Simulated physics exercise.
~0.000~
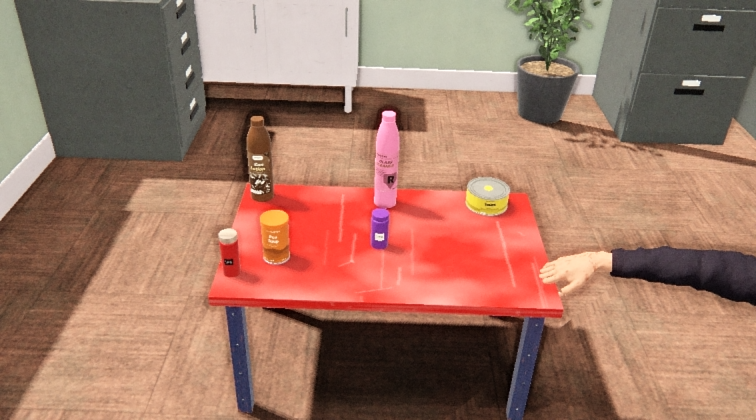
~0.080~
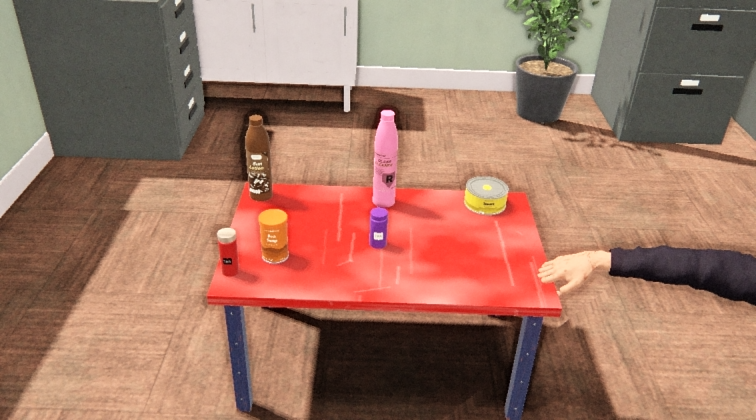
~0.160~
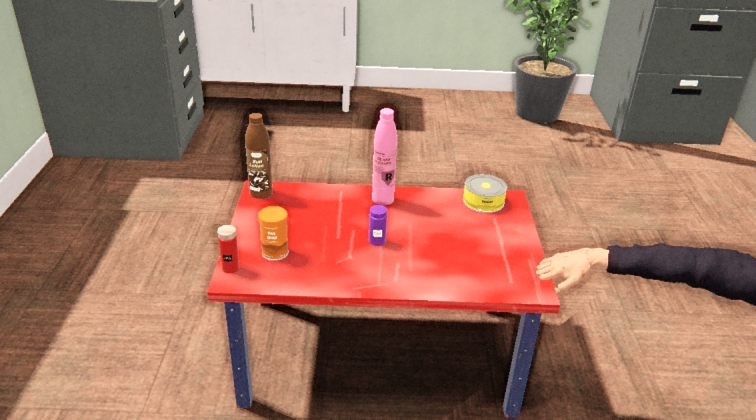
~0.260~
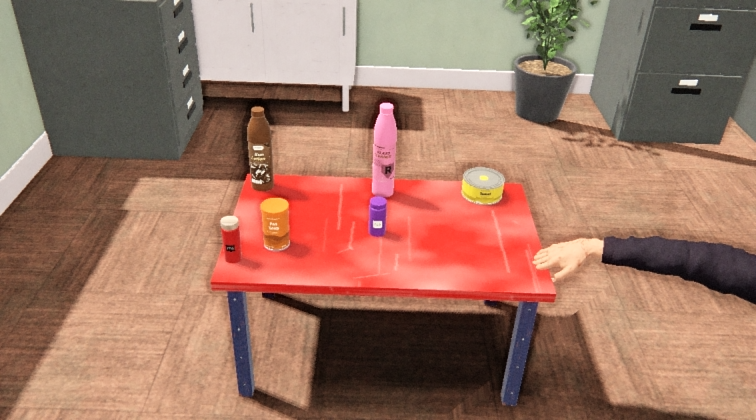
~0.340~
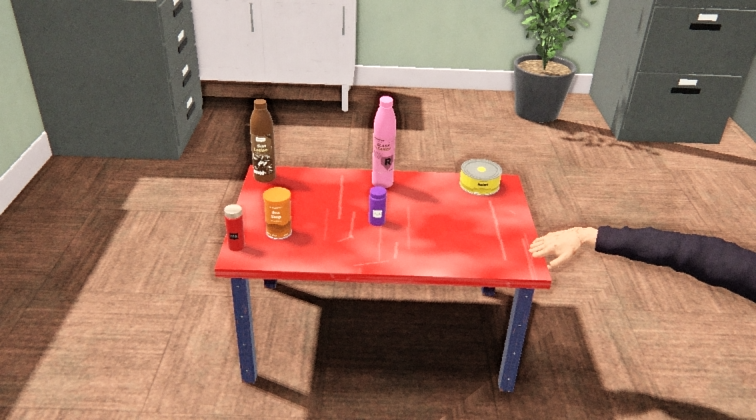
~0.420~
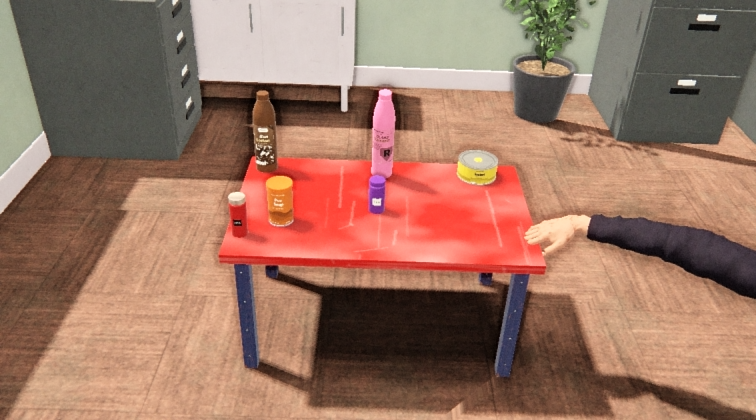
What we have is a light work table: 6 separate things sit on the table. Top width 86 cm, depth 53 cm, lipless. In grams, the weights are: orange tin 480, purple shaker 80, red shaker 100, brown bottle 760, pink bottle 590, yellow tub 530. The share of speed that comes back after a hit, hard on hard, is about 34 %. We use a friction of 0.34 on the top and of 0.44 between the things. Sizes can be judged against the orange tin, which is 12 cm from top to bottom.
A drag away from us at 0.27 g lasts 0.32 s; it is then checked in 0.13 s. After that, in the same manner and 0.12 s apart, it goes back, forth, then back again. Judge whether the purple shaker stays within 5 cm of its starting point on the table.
It does.
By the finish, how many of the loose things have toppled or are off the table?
It comes to 2.
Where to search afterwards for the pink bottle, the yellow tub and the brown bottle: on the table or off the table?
Pink bottle: Goes out of bounds; yellow tub: Stays in bounds; brown bottle: Goes out of bounds.
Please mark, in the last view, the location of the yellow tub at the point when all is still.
Resting point, approx. (483, 195) px.
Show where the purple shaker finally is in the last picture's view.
It ends near (376, 227).
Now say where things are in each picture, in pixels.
The first frame shows purple shaker (380, 229); orange tin (275, 238).
The second frame shows brown bottle (259, 158); pink bottle (386, 160).
The third frame shows table 1 cm from its start; yellow tub (485, 193); orange tin (274, 234).
The fourth frame shows table 5 cm from its start; pink bottle (385, 151); red shaker (231, 240).
The fifth frame shows table 10 cm from its start; pink bottle (384, 143) leaning 4°; yellow tub (480, 177).
The sixth frame shows table 16 cm from its start; purple shaker (377, 195); orange tin (280, 202).
After 0.92 s, table 8 cm from its start; brown bottle and pink bottle now off the table; purple shaker slid 5 cm near (377, 202); red shaker slid 5 cm.
After 1.52 s, table 14 cm from its start.
At rest (2.9 s), off the table, brown bottle and pink bottle; the other 4 in place, give or take 5 cm. Seen from the same camera at the end, purple shaker near (376, 227).
